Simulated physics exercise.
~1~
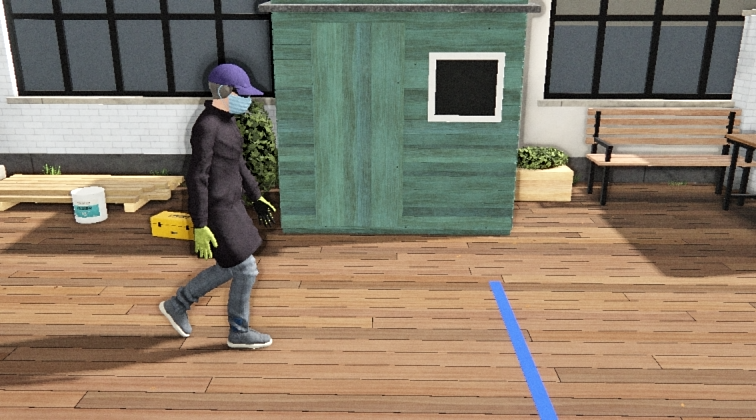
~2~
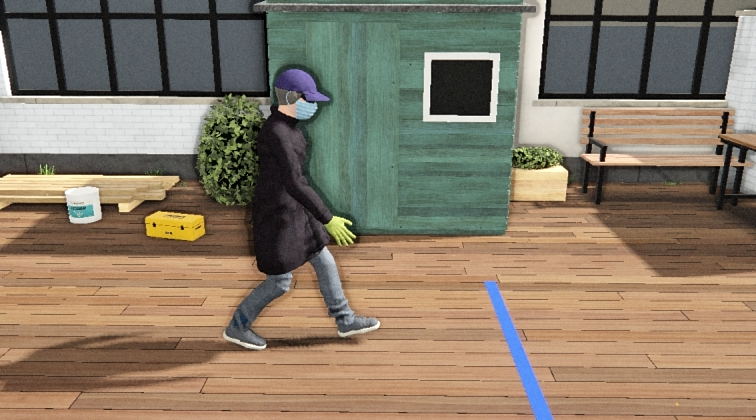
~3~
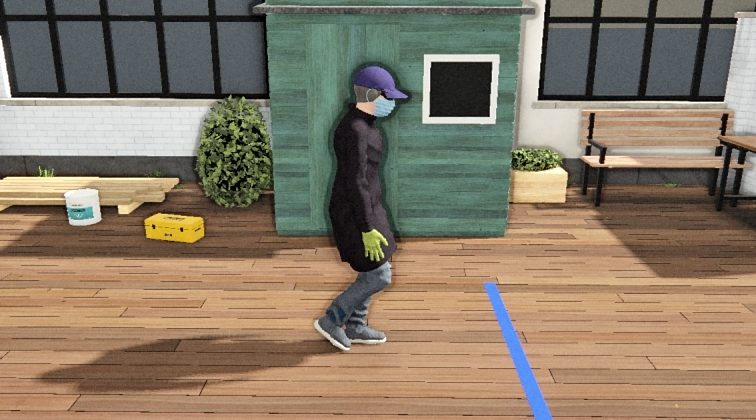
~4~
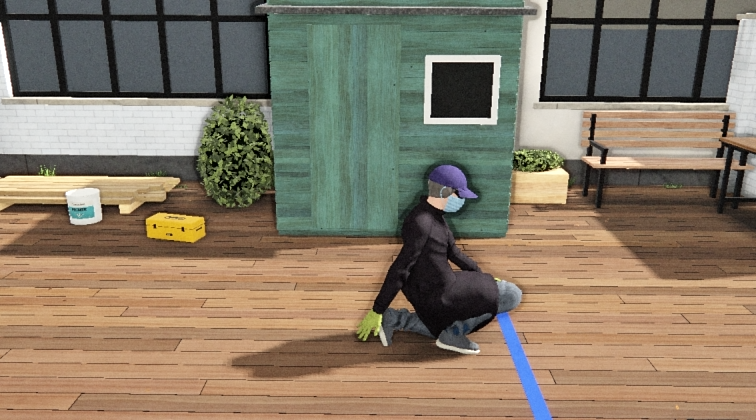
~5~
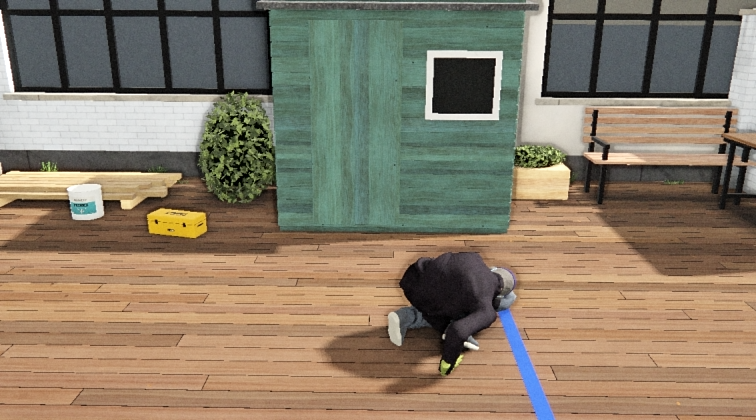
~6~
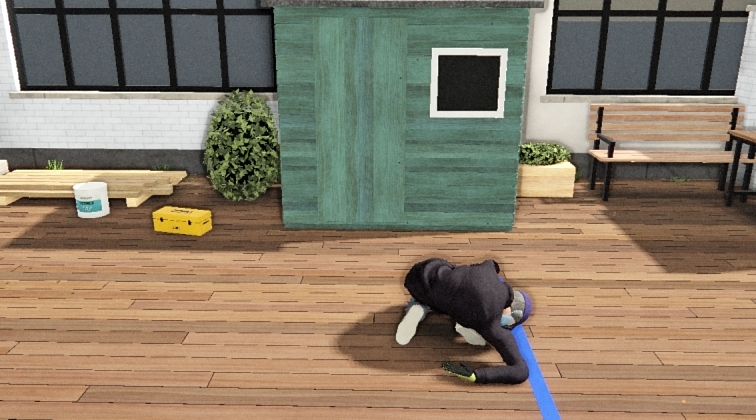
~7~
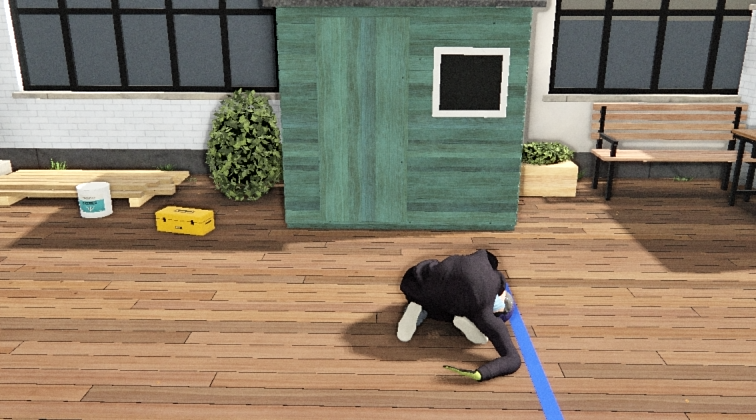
On a wooden deck, a masked person walks right, then crumples beside a blue strip.
